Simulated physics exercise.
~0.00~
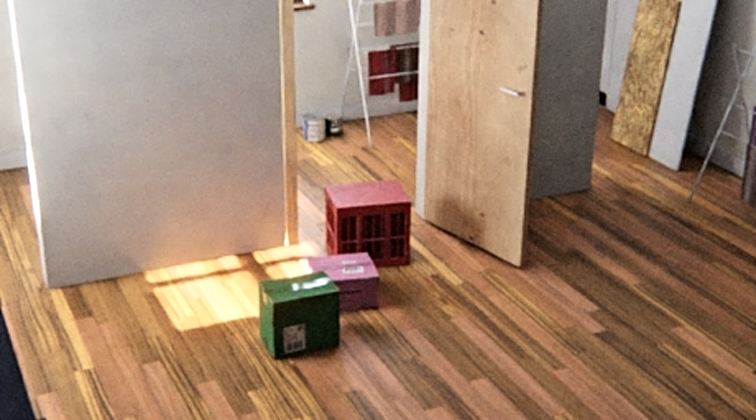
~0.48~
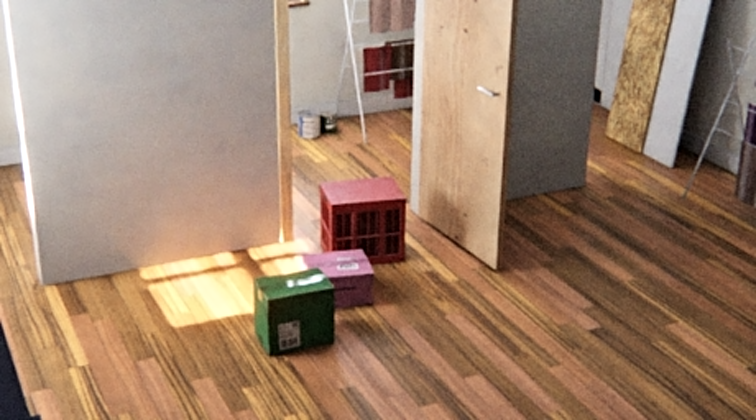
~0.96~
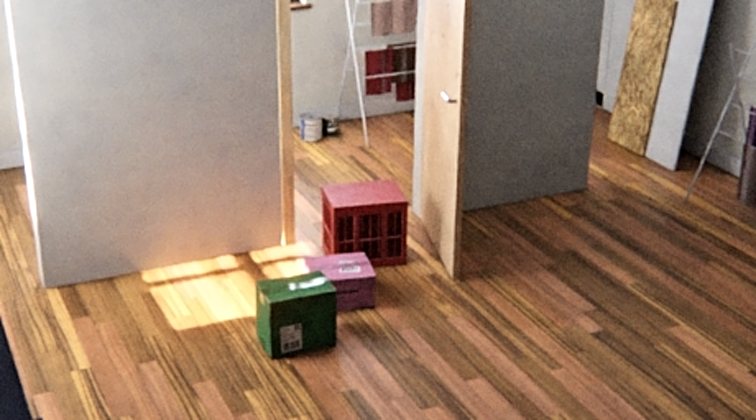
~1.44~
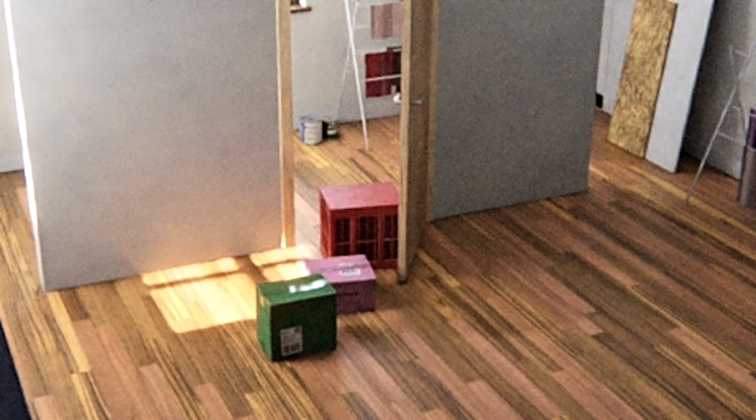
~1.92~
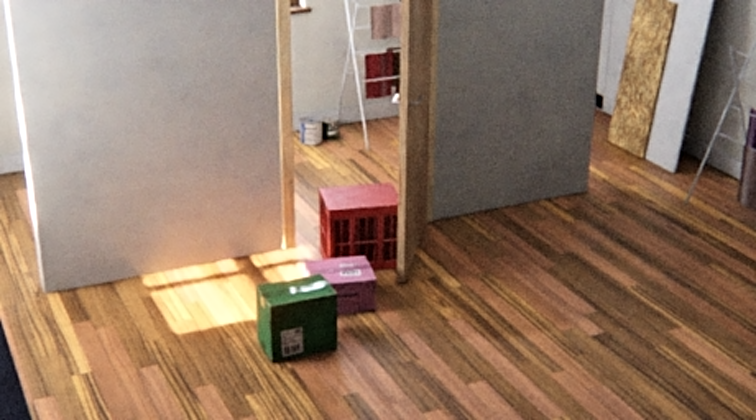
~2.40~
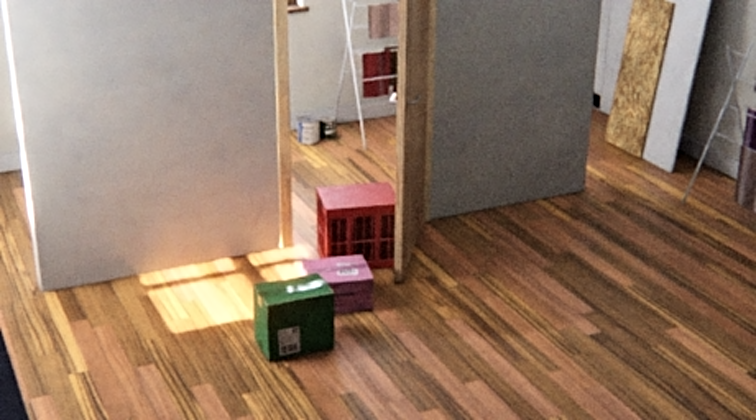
The clip opens on a wooden door standing wide open in a grey partition wall, with a red crate, a pink parcel and a green box on the sunlit plank floor beside it. With nobody in sight and the view swaying slightly, the door begins to swing slowly to the left, its broad wooden face narrowing. It keeps turning until it is seen nearly edge-on, its free edge coming up to the red crate. There it stops and goes no further. The door ends stuck partly open, well short of shut, while the crate, parcel and box all remain where they were.
